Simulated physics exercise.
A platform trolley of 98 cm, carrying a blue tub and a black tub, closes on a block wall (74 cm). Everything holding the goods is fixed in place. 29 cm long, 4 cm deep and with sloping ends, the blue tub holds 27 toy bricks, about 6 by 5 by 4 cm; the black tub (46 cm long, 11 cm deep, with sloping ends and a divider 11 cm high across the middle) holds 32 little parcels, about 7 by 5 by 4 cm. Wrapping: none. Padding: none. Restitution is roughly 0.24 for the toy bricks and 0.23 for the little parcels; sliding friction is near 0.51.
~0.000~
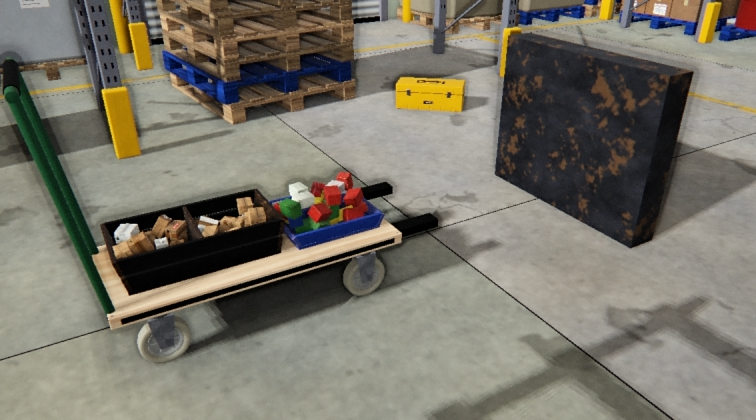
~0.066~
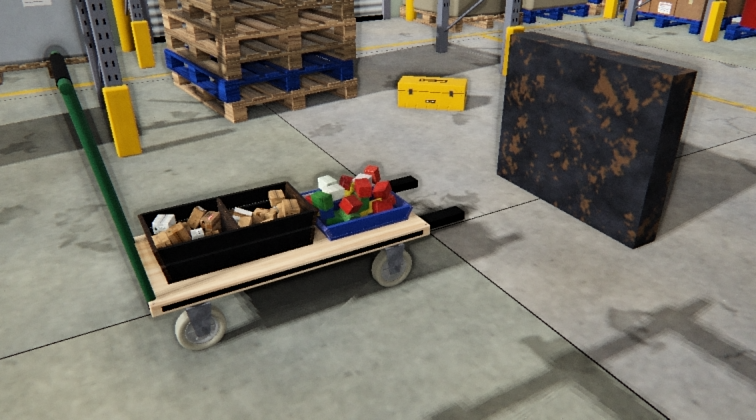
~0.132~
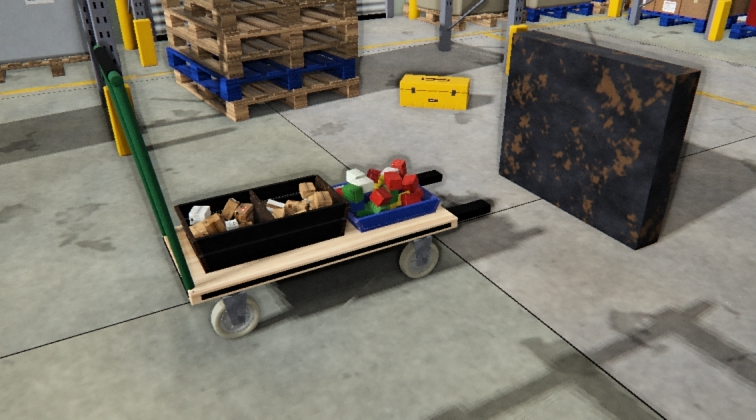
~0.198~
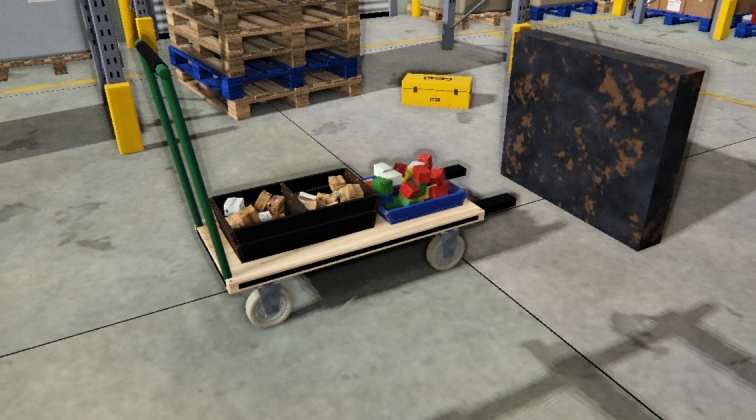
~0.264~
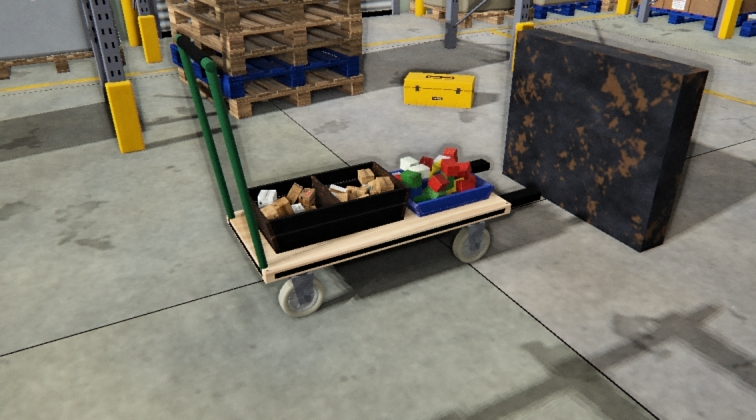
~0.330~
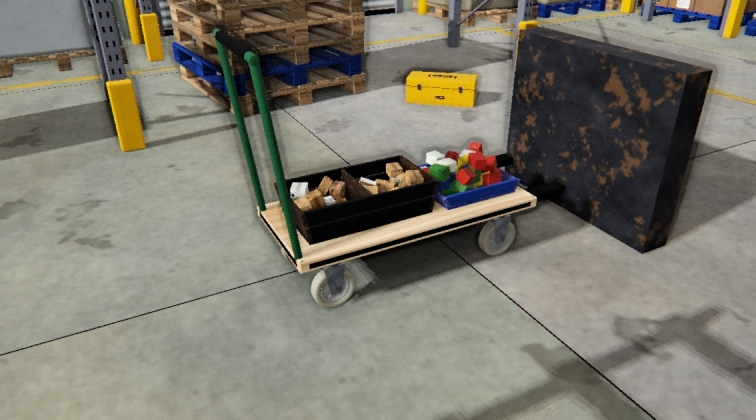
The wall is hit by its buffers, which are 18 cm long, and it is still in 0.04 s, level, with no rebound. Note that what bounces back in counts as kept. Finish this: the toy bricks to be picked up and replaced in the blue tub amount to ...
... more than one in six.
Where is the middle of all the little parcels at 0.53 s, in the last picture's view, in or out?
Centred roughly at (416, 186).
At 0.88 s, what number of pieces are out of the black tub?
Roughly 1 for the black tub.
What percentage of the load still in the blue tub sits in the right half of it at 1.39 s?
60 per cent or so.
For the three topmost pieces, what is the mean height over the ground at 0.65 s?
I'd say near 40 cm.
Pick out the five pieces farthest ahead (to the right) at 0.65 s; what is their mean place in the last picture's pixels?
The five leading pieces sit around (558, 154).
After 0.43 s, contact with the wall.
After 0.53 s, the blue tub is down by 4 of 27 and the black tub has all 32.
After 0.65 s, the blue tub is down by 8 of 27 and the black tub has all 32.
After 0.88 s, the blue tub is down by 9 of 27 and the black tub is down by 1 of 32.
Final count (at 1.39 s), the blue tub is down by 10 of 27 and the black tub is down by 1 of 32. Asked share, 10 of 27, 37 per cent.
